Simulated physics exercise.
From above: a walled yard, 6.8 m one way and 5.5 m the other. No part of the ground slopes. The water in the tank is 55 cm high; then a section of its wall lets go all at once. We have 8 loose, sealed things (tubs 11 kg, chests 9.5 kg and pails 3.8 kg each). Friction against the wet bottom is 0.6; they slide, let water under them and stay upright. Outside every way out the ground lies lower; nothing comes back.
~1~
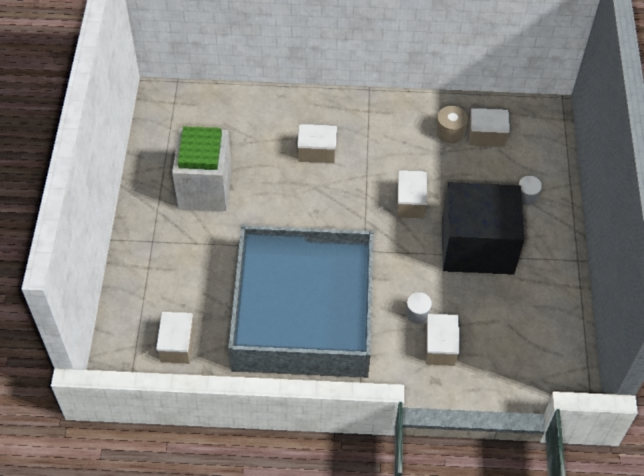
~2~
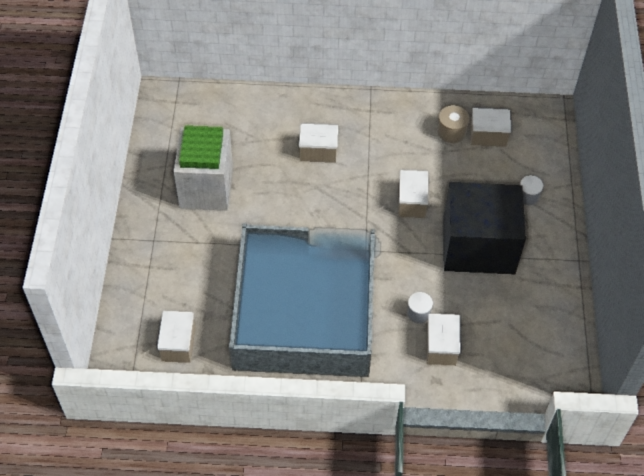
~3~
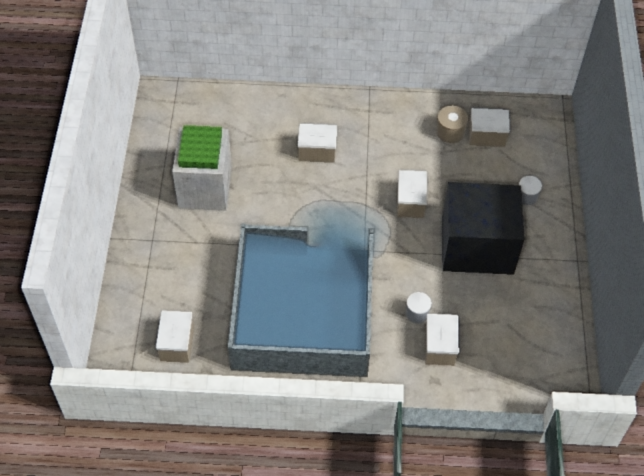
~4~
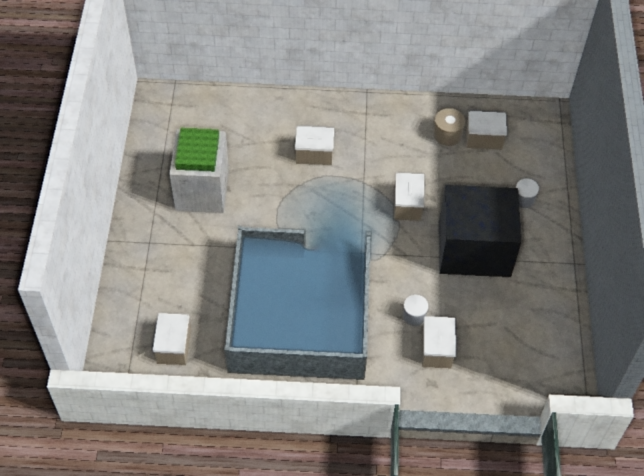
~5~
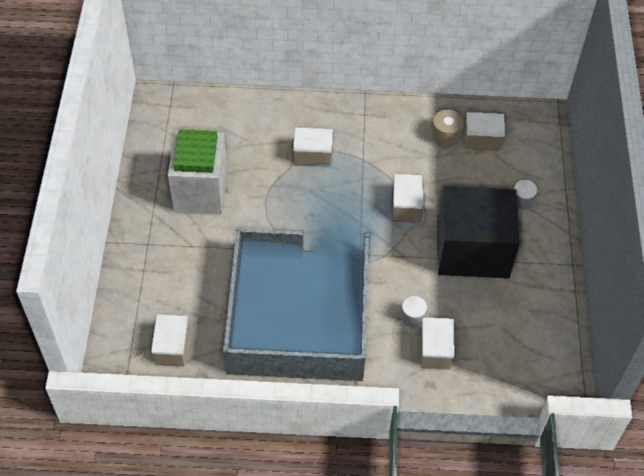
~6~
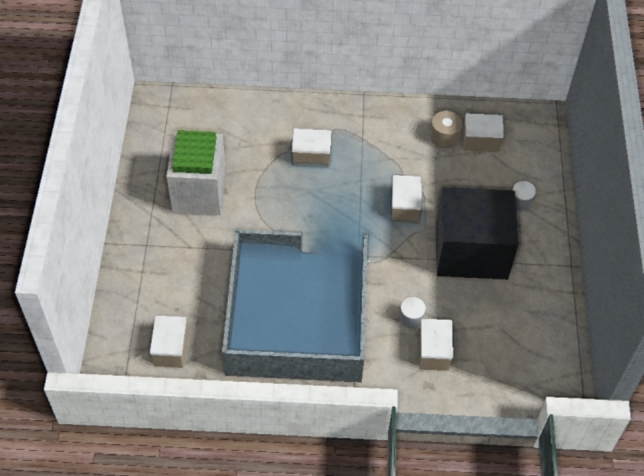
We see a walled yard with a blue water tank, pale blocks and a dark cube; a gap appears in the tank's back wall, and water spreads outward across the floor in a widening patch while the blocks stay put.
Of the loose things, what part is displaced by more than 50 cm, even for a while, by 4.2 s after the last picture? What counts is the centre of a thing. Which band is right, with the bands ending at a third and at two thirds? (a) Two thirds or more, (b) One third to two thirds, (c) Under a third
b, one third to two thirds.
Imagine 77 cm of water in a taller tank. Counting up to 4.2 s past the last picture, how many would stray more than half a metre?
Result: 4.
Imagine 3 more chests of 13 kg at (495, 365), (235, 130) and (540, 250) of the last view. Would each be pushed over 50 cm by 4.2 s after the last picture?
Within it, beyond it, within it.
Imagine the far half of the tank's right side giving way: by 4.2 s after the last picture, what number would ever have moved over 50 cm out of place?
Result: 5.
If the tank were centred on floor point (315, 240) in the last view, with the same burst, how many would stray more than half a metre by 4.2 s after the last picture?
Count: 4.
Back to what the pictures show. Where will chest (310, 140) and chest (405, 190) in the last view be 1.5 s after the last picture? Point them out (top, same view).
First one near (283, 76), second near (511, 159).
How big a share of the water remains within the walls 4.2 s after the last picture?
Still held: Near 100 %.
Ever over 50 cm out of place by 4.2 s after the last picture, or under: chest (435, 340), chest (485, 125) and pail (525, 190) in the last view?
In turn: Less, past it, under.
Then, 0.4 s after the last picture 0 of 8 are over 50 cm from their spots; 0 afloat.
Then, 1.5 s after the last picture 3 of 8 are over 50 cm from their spots; 2 afloat.
Then, 2.8 s after the last picture 4 of 8 are over 50 cm from their spots; 3 afloat.
Then, 4.2 s after the last picture 4 of 8 are over 50 cm from their spots, and 4 have been at some point; 4 afloat.
